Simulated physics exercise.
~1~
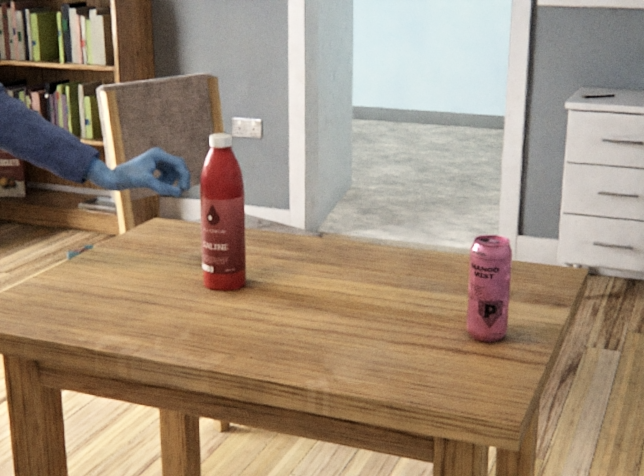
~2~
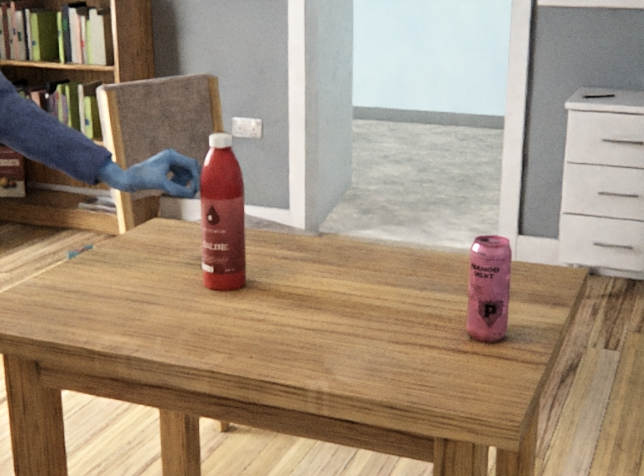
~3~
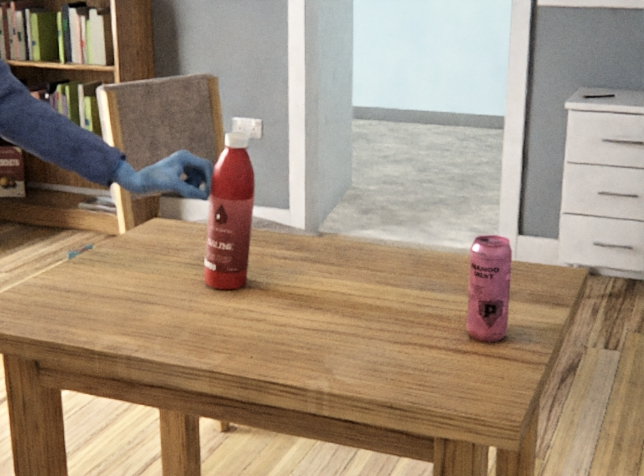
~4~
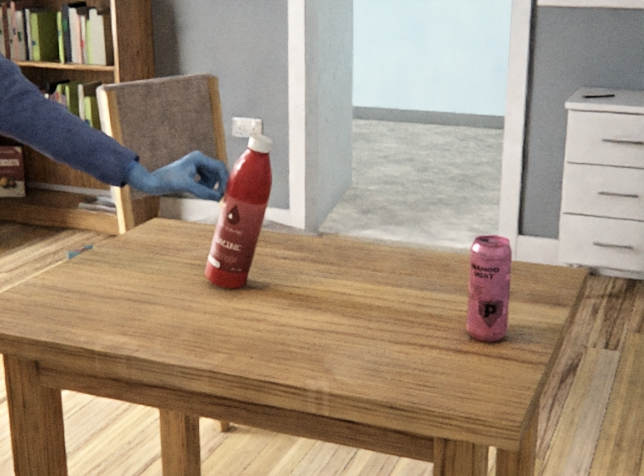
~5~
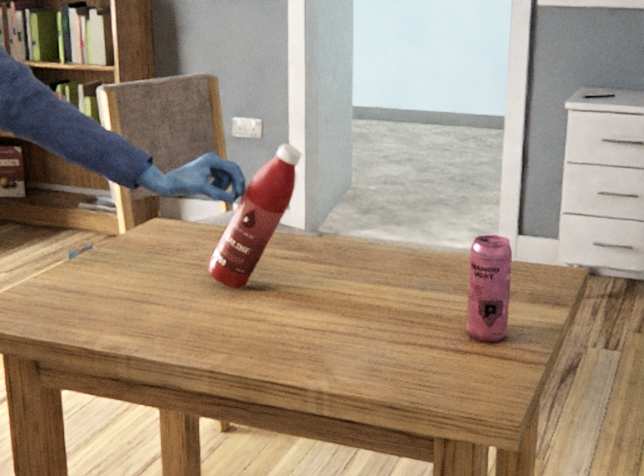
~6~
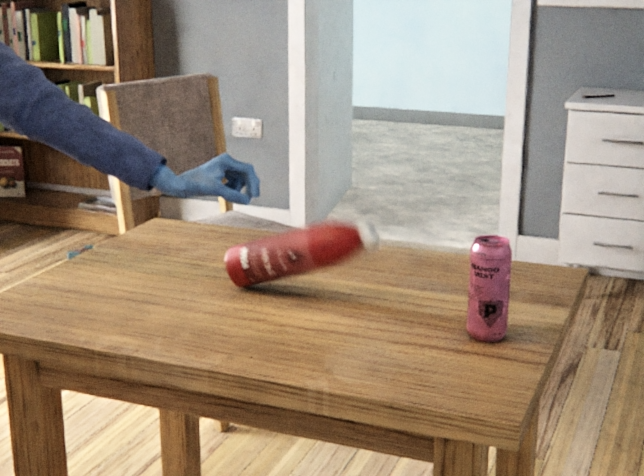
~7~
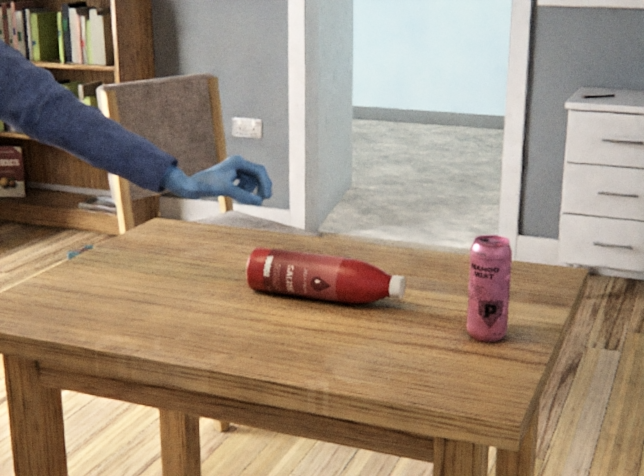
A blue-gloved hand pushes the red bottle rightward until it topples beside the pink can.
